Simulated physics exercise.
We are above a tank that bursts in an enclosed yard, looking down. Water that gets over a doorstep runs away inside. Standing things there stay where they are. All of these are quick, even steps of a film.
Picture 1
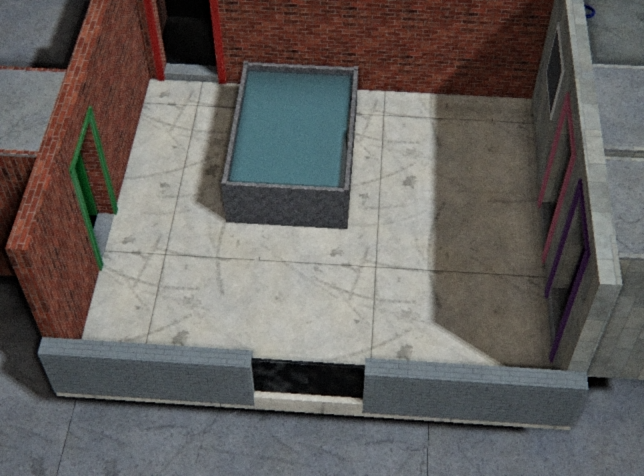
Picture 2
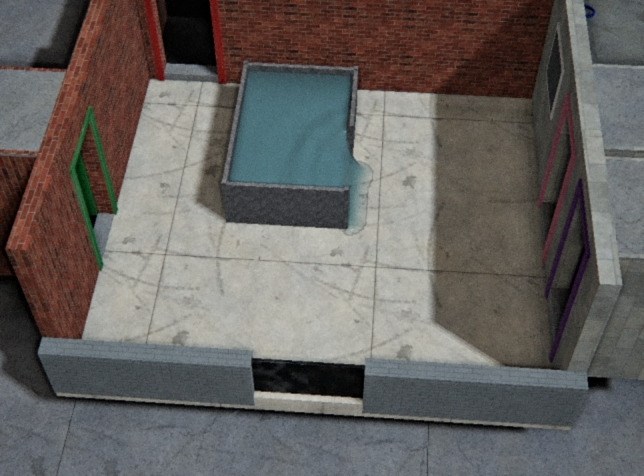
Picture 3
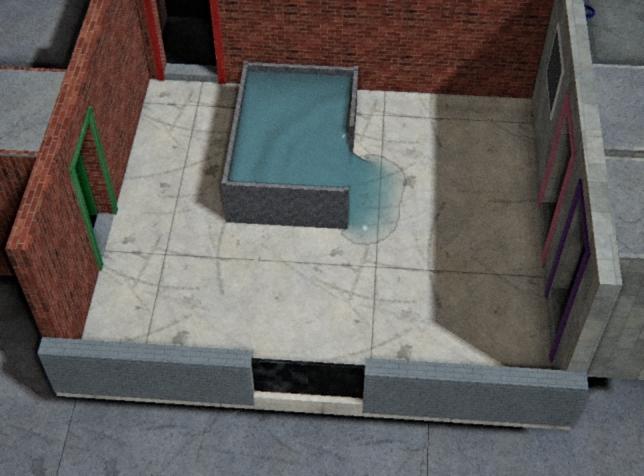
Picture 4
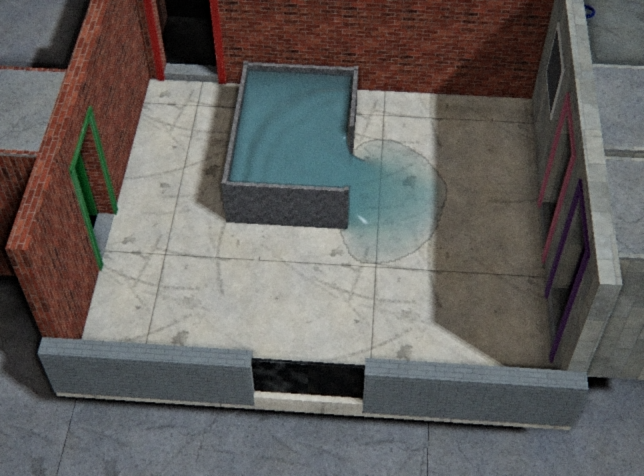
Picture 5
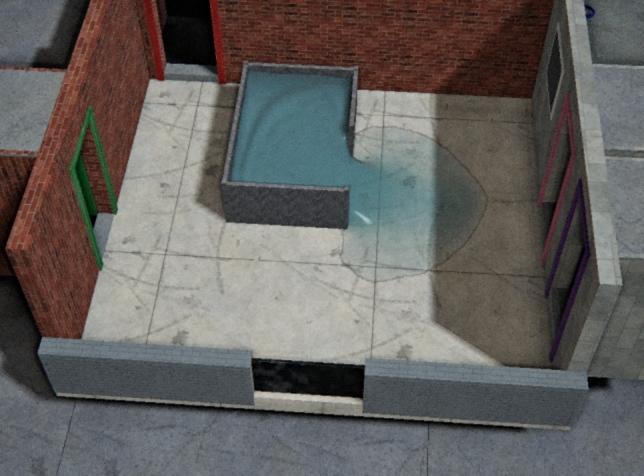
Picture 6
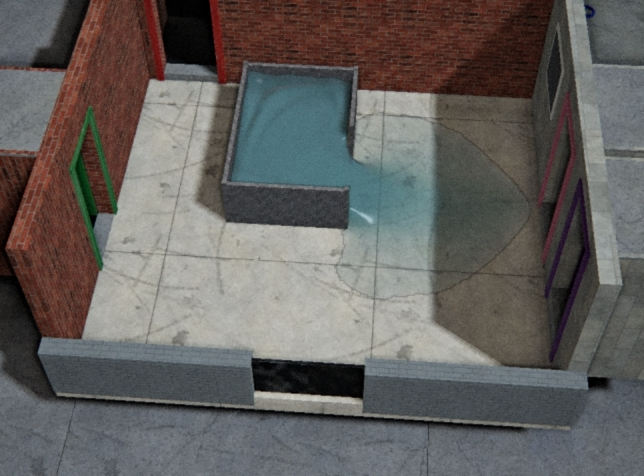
Blue-green water bursts from the right side of a raised grey tank in a walled yard, seen from above by a still camera. Red brick walls stand left and behind, with a green-edged opening at left, a red-edged one at back, pink and purple ones at right, and a low grey wall in front. The water spreads rightward across the pale floor in a widening, thinning rounded sheet, entering the shadow.
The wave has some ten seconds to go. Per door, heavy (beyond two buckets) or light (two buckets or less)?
In the end purple door: Little enough water. Pink door: Too much water. Red door: Little enough water. Green door: Too much water.
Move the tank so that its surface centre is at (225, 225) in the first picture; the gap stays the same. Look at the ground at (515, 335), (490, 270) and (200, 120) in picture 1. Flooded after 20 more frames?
Taking the three spots in turn, I'd say drenched, then drenched, then spared.
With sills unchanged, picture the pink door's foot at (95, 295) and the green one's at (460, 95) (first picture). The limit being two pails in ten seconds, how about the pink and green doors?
I'd say pink falls short, while green overflows.
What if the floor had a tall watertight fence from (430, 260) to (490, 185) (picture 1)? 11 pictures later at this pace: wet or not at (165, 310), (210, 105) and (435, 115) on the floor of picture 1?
Taking the points in the order given, they are high and dry, high and dry and inundated.
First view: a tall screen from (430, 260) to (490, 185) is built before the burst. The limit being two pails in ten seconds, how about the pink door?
Door by door: Pink door misses the mark.
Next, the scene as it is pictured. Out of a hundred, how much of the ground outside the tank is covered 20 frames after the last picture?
Estimate: Some 50 in a hundred.
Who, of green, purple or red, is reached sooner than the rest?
Looks like the purple door.
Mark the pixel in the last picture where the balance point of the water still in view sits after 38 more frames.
At about (364, 226).
A moment on, water covers 35 % of the floor; the purple door wet at the sill, nothing in, the pink door over two buckets in, the red door not reached, the green door not reached.
Next, water covers 40 % of the floor; the purple door wet at the sill, nothing in, the pink door far over two buckets in, the red door not reached, the green door not reached.
Then, water covers 50 % of the floor; the purple door wet at the sill, nothing in, the pink door far over two buckets in, the red door not reached, the green door not reached.
Later, water covers 90 % of the floor; the purple door wet at the sill, nothing in, the pink door far over two buckets in, the red door wet at the sill, nothing in, the green door under two buckets in.
In the end, water covers 100 % of the floor; the purple door wet at the sill, nothing in, the pink door far over two buckets in, the red door wet at the sill, nothing in, the green door over two buckets in.
